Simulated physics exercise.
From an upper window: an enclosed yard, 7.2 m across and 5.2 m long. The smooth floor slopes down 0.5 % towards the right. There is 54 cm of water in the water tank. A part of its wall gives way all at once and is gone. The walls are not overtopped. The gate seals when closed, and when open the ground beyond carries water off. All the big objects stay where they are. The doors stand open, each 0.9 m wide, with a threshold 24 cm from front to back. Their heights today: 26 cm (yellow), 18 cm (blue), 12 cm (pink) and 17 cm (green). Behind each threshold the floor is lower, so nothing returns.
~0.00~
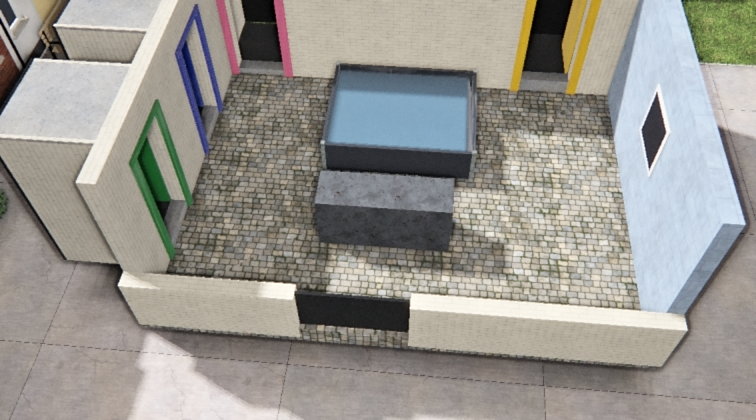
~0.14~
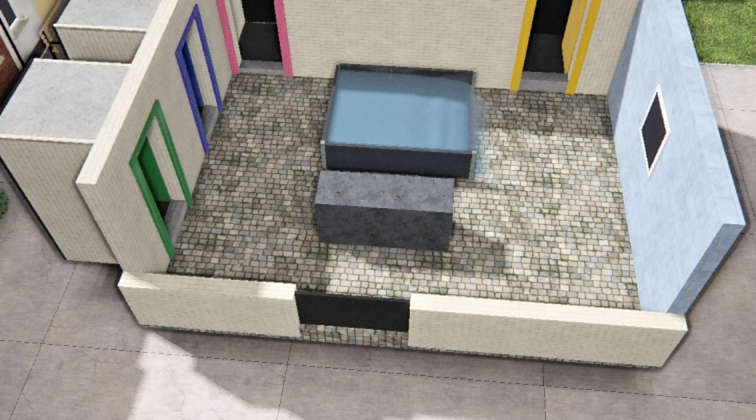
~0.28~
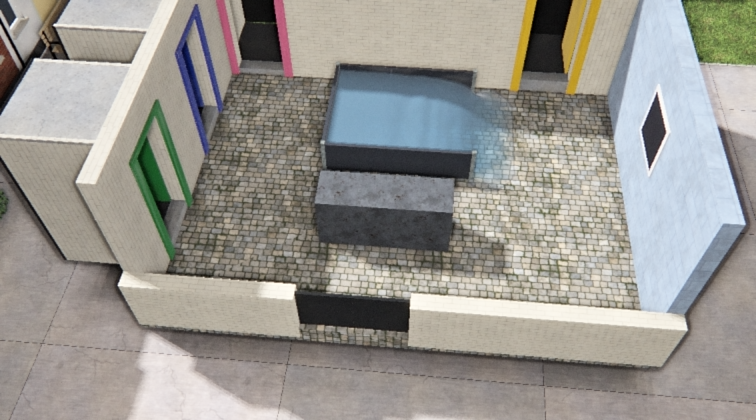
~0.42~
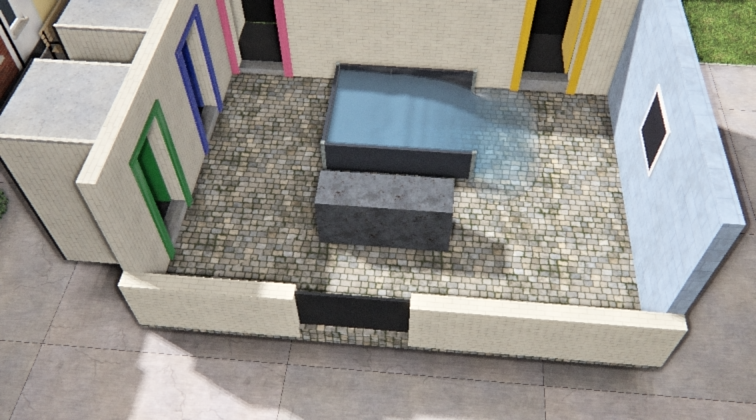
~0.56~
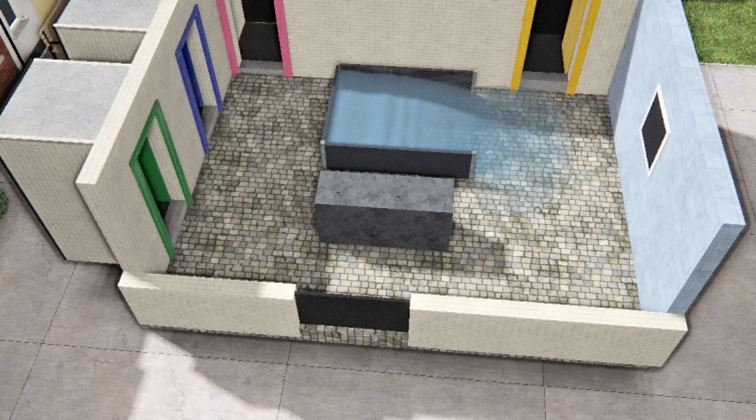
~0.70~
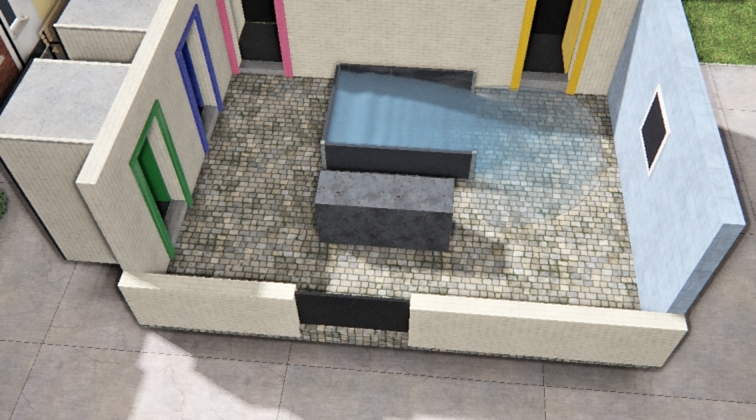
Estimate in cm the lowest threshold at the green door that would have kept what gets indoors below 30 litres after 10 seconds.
Some 9 cm above the ground.
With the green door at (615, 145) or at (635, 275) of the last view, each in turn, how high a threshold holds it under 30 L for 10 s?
About 29 and 12.5 cm.
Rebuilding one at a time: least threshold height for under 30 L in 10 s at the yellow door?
Roughly 21 cm at yellow.
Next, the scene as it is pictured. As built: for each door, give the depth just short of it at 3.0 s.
In cm: Yellow 29, blue 0, pink 0, green 0.
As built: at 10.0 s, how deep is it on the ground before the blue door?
Roughly 5.5 cm deep.
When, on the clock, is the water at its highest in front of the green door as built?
Around 7.0 s.
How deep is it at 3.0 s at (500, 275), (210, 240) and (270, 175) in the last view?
Roughly 0, 0 and 0 cm, in turn.
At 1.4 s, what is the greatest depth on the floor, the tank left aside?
Roughly 38 cm.
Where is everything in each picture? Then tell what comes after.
The water tank at (402, 109) is whole and still, 54 cm deep; the green door at (165, 189) is dry, in the first picture.
The front is at (484, 176), 0.3 m from the gap at (470, 129); 0.4 m2 of floor is wet, 54 cm left at the back, in the second picture.
The gap is at (470, 130), the front 0.7 m out at (508, 175); the back of the water tank holds 54 cm, in the third picture.
Water pours out at (470, 130) and has run 1.2 m, to (535, 162); about 8 cm deep outside, 54 cm at the back, in the fourth picture.
Water pours out at (470, 130) and has run 1.7 m, to (568, 171); about 7 cm deep outside, 54 cm at the back, in the fifth picture.
The gap is at (470, 130), the front 2.2 m out at (598, 163); the back of the water tank holds 53 cm; the green door at (165, 189), 5.3 m from the gap, is still 4.9 m from the nearest water, in the sixth picture.
After 1.4 s water covers 25 % of the floor, deepest (38 cm) near (599, 100); it has not reached the green door.
After 3.0 s water covers 30 % of the floor, deepest (32 cm) near (600, 106); it has not reached the green door.
After 10.0 s water covers 95 % of the floor, deepest (13 cm) near (157, 302); 10 cm at the green door, 0 litres in over its 17 cm threshold.
At the green door as built, the water arrived by 6.0 s and peaked near 14 cm at 6.8 s.
With a threshold of 7.5 cm, 48 litres would have come in within the 10 s; with 10.5 cm, 16 litres. So under 30 litres takes about 9 cm.
